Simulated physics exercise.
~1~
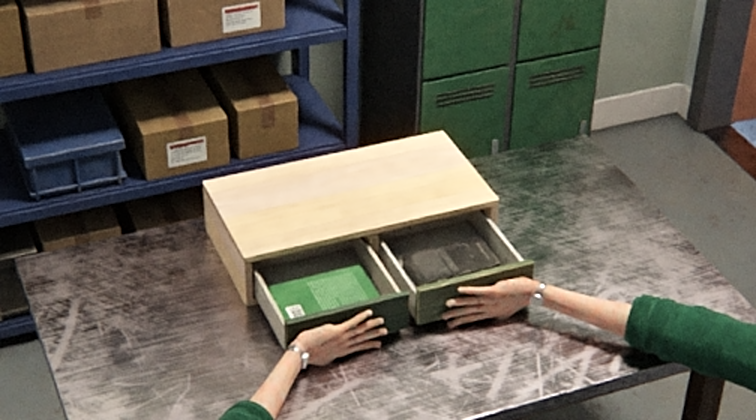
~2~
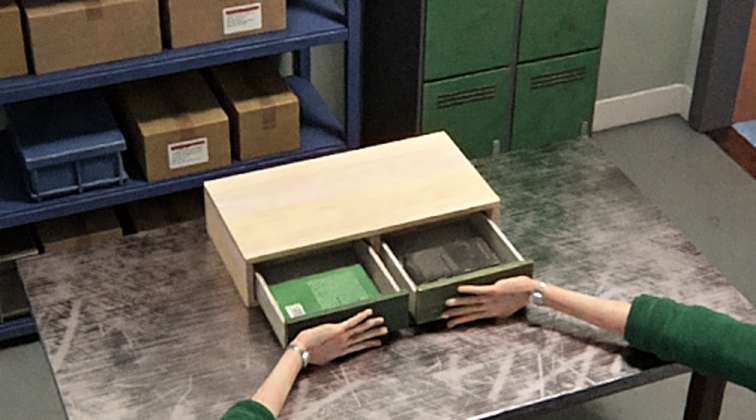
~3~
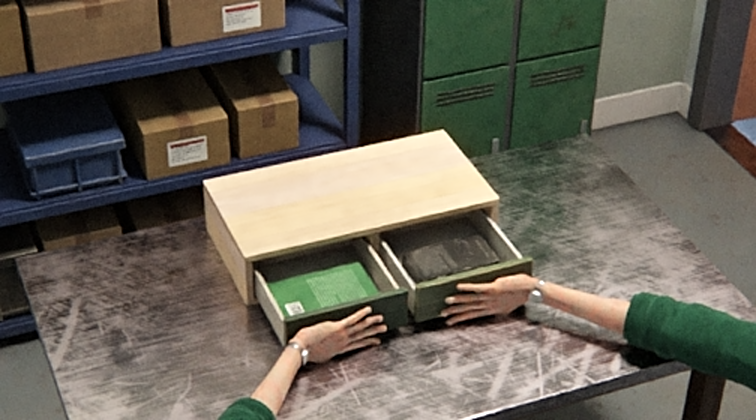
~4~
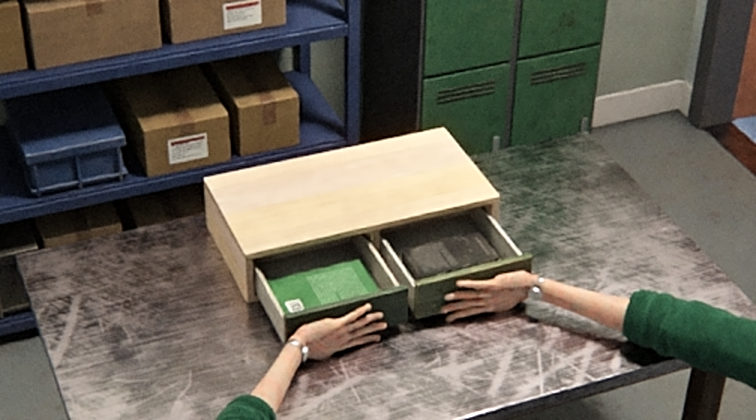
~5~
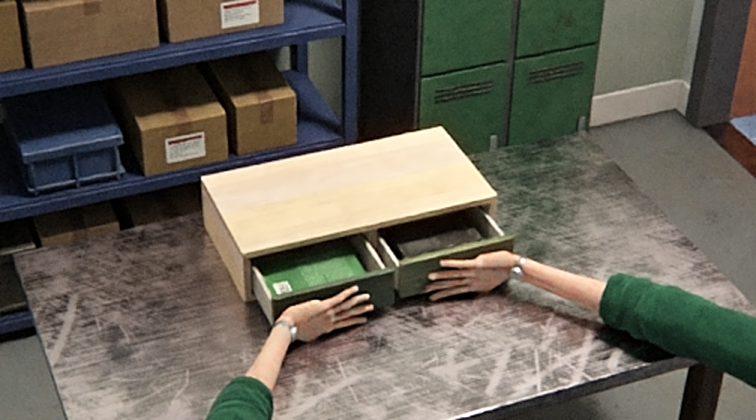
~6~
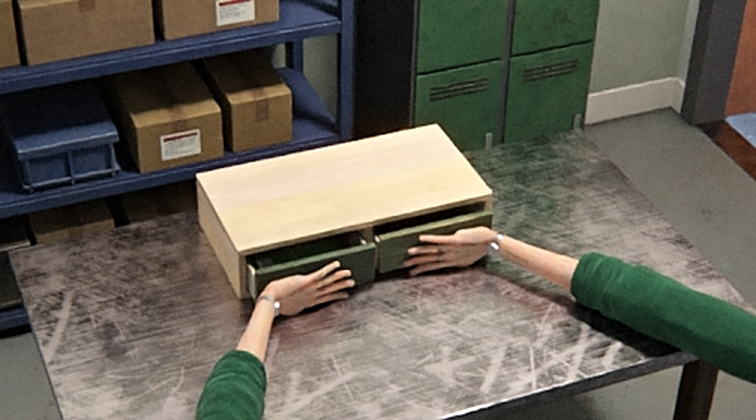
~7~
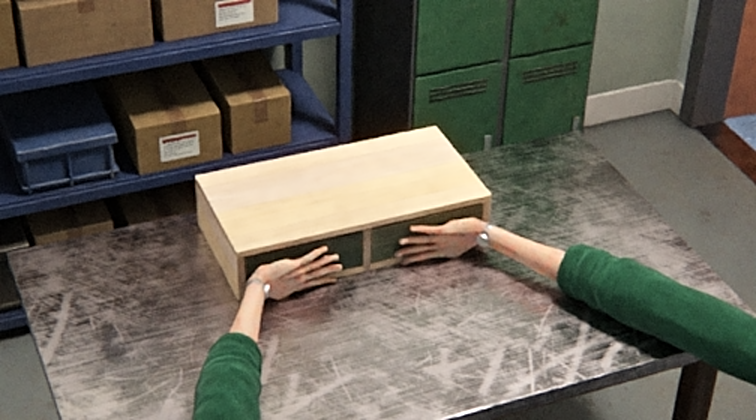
Two hands in green sleeves rest on the fronts of two open drawers in a low, pale wooden cabinet, seen from above at an angle on a scratched dark metal table. The left drawer holds a green book and the right one a black packet, while blue shelves of cardboard boxes and green lockers stand behind. For a while the hands barely move. Then they push both drawers inward, the right one going in a little ahead of the left, and the book and packet slip from view. Finally both drawers sit shut, flush with the cabinet, with the hands still against their fronts.
